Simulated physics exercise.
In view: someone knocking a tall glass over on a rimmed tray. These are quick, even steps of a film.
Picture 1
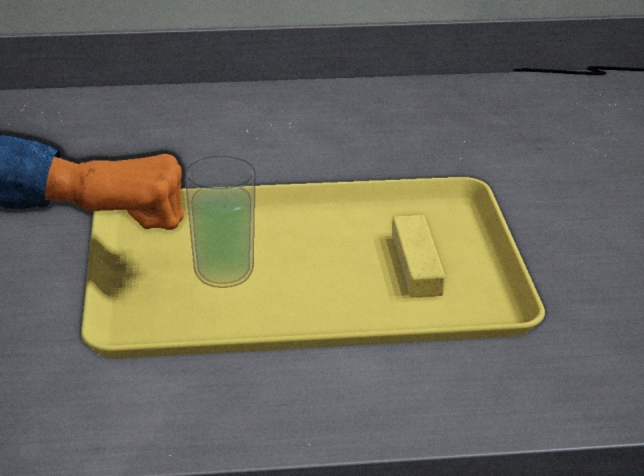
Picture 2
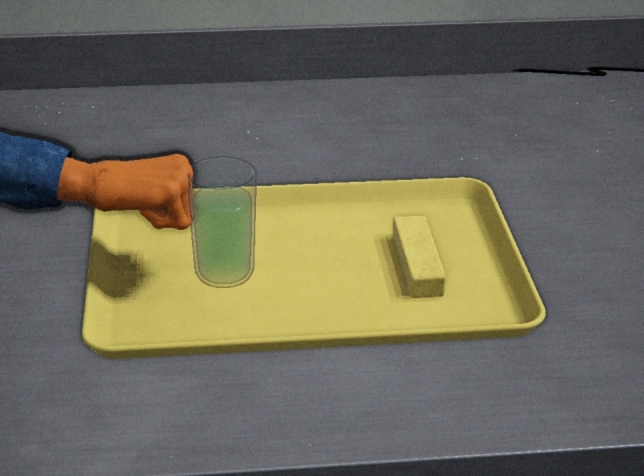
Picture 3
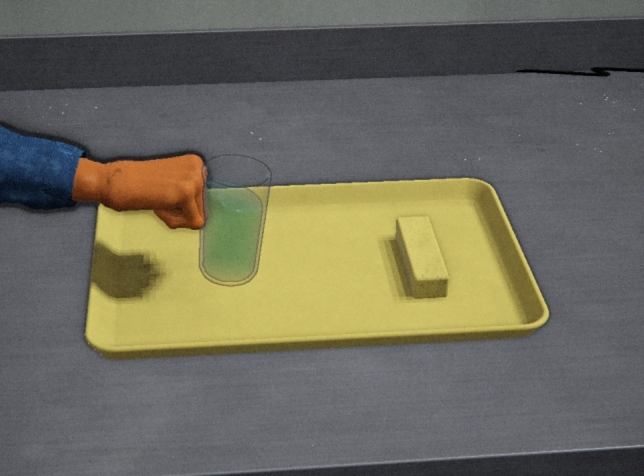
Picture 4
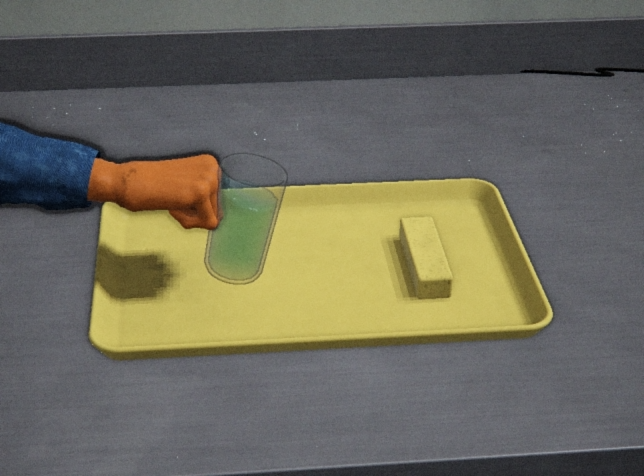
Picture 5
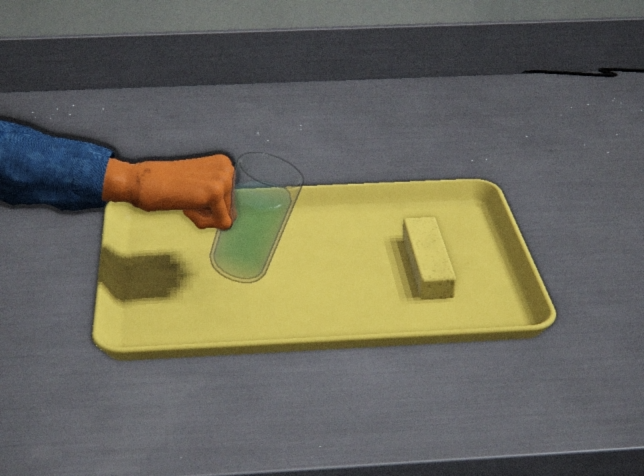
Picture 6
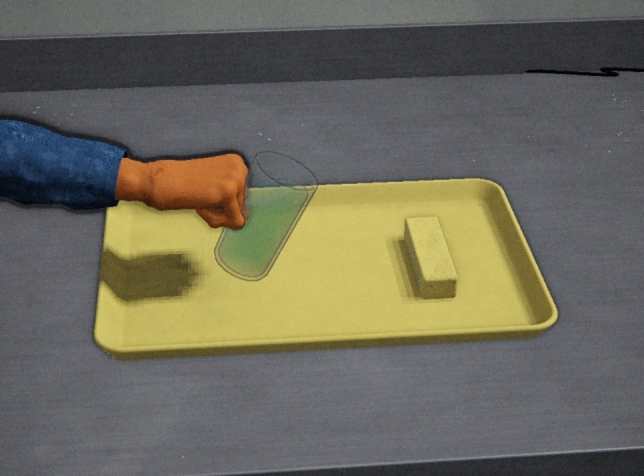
At the start, an orange fist in a blue sleeve is beside an upright clear glass of green liquid on a yellow rimmed tray, with a block further right. The fist pushes rightward against the glass, which leans steadily to the right as the liquid shifts toward its right rim.
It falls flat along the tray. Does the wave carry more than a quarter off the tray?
After the fall less than a quarter leaves the tray.
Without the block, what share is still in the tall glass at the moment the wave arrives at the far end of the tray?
It comes to 70 per cent or so.
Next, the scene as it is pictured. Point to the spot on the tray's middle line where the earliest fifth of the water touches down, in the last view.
At about (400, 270).
A moment on, the tall glass lies on its side and 100 per cent is in the glass, 0 on the tray and 0 above or beyond its rim.
Next, the tall glass lies on its side and 66 per cent is in the glass, 26 on the tray and 8 above or beyond its rim.
Then the tall glass lies on its side and 40 per cent is in the glass, 44 on the tray and 16 above or beyond its rim.
Later the tall glass lies on its side and 22 per cent is in the glass, 67 on the tray and 11 above or beyond its rim.
At rest 90 per cent is held by tray and glass, 10 is off the tray.
